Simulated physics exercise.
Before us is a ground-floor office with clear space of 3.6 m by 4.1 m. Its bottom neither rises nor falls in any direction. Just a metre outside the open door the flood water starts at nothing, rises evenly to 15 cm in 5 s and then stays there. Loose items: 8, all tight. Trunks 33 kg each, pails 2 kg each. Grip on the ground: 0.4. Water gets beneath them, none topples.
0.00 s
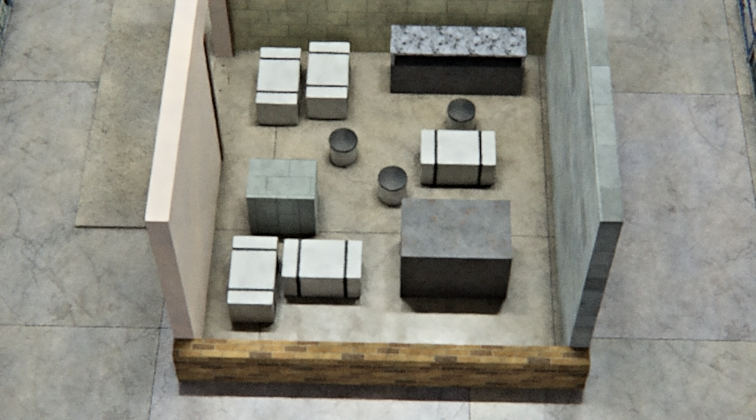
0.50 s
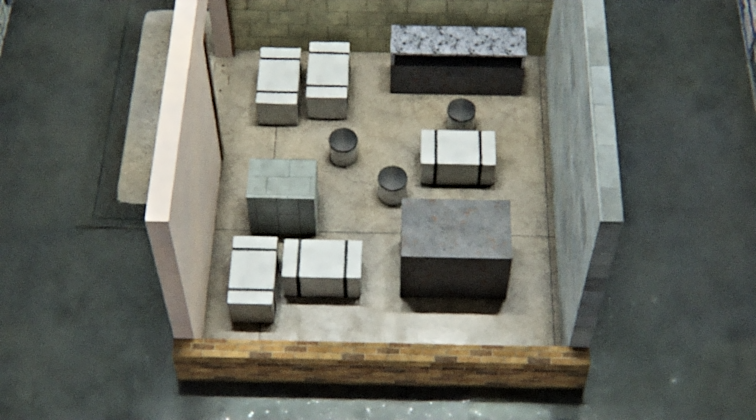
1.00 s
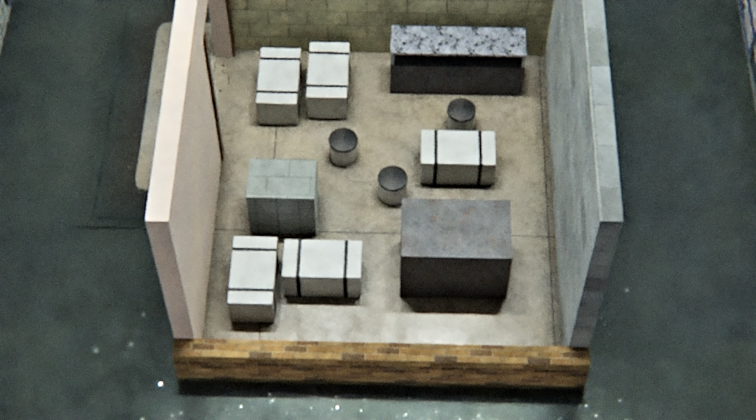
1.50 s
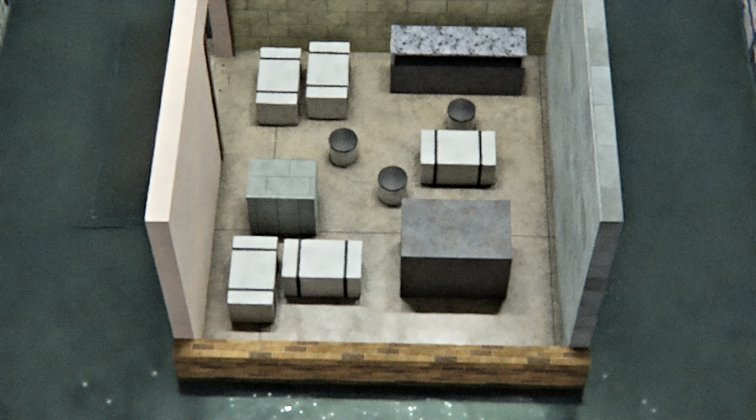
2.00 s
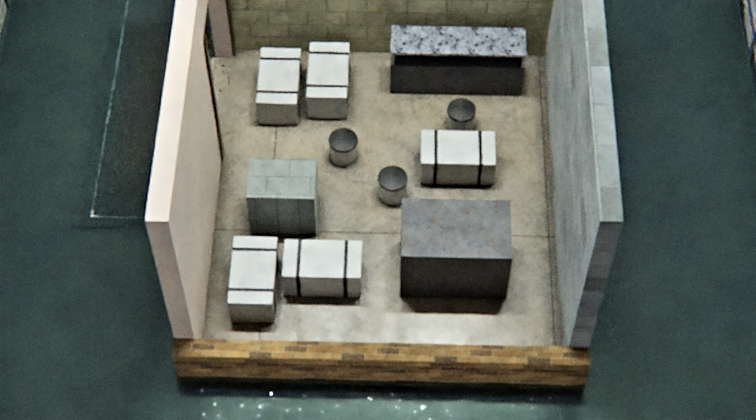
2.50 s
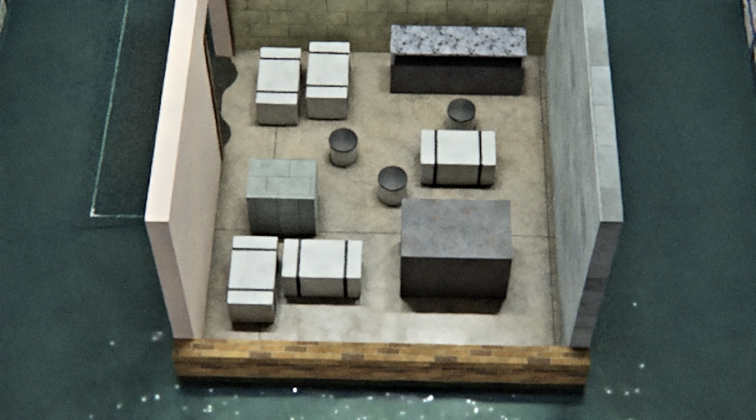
In a ground-floor office, dark water spreads around the outside walls while everything inside stays still.
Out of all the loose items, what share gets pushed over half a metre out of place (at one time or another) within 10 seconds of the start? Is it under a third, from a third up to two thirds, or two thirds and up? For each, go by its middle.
The moved part is mid-sized, a third to two thirds.
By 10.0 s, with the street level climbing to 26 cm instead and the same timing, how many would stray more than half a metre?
Count: 6.
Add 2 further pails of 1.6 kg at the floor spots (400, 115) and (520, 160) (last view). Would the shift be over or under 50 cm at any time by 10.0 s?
The first: Farther. The second: Not as far.
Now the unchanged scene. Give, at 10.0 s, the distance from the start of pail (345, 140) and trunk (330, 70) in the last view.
One is off by 200 cm, the other by 80 cm, in the order asked.
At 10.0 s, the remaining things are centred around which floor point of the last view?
The centre is close to (415, 182).
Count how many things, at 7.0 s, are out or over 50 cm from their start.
Count: 2.
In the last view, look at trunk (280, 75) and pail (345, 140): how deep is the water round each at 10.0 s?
First roughly 9 cm, second roughly 7 cm.
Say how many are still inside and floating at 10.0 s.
I get 3.
After 3.5 s 0 of 8 are over 50 cm from their spots; 0 afloat.
After 4.5 s 0 of 8 are over 50 cm from their spots; 0 afloat.
After 7.0 s 2 of 8 are over 50 cm from their spots; 1 afloat.
After 10.0 s 4 of 8 are over 50 cm from their spots, and 4 have been at some point; 3 afloat.
